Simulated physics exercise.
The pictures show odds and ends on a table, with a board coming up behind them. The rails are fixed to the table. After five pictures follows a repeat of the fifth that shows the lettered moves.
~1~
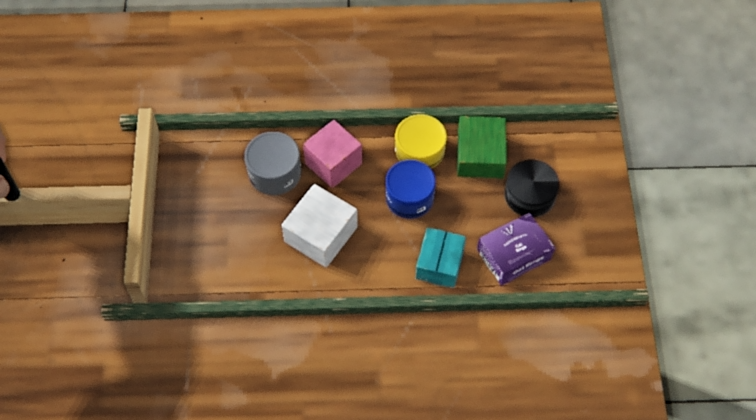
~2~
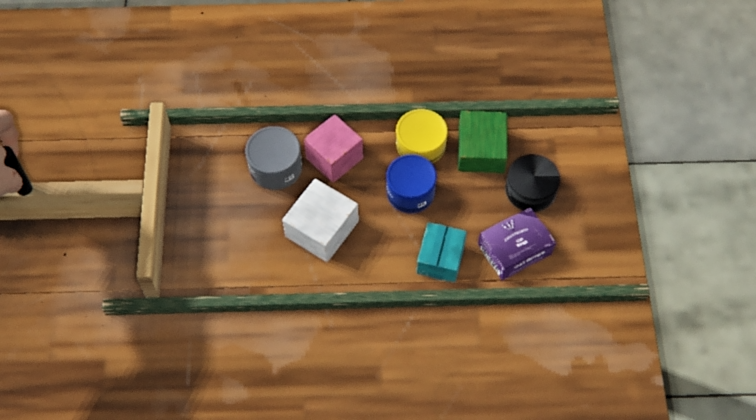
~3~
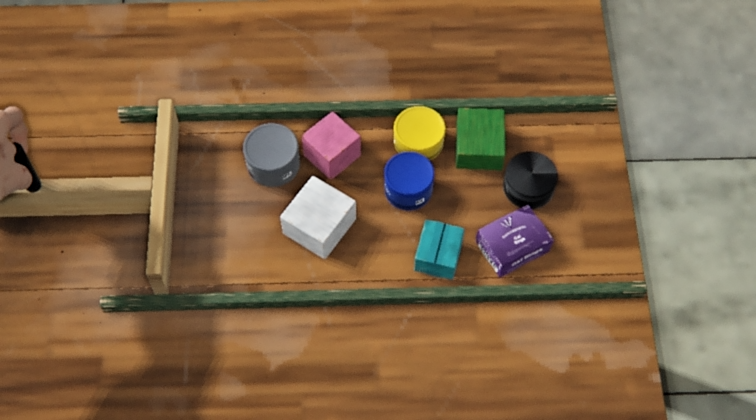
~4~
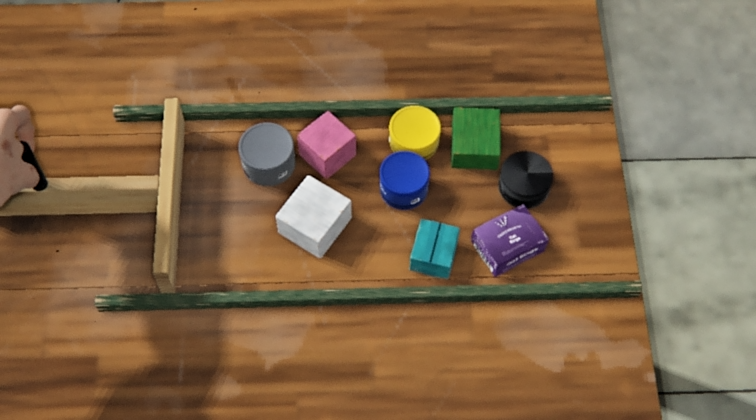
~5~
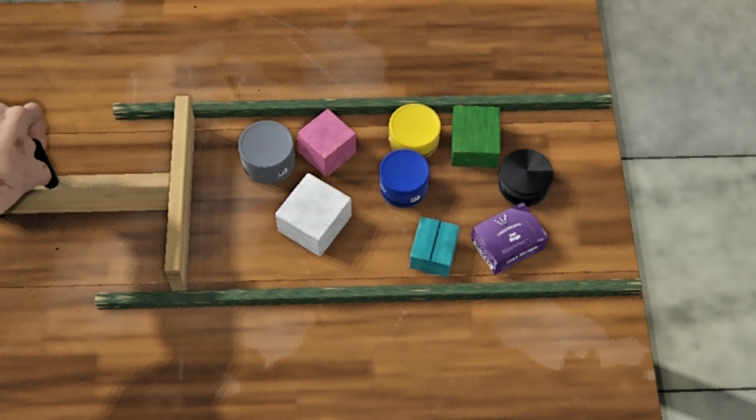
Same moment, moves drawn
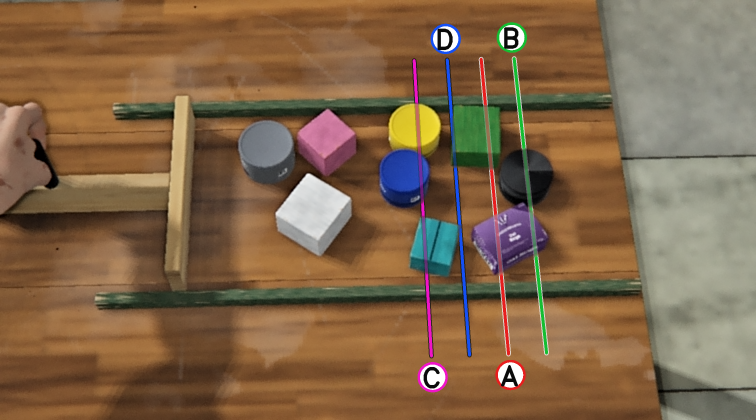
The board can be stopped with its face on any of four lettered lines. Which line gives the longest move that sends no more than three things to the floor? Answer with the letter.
At B, and not beyond.
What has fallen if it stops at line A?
The green block goes over.
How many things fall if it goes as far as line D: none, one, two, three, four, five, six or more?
In all, none.
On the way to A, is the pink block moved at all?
Yes.
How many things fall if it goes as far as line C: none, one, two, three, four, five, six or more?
By then, none.
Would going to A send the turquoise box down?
No.
On the marked copy, A at (494, 196); B at (529, 195); C at (422, 198); D at (458, 197).
Following B. Soon after the start, board (304, 176); yellow tub (429, 129); pink block (384, 134).
Later, board (430, 173); green block (586, 150); black tin (563, 195).
In the end, board (529, 171); black tin over the edge; green block over the edge; three fallen.
As for the rest, A is within the limit but short; C is within the limit but short; D is within the limit but short.
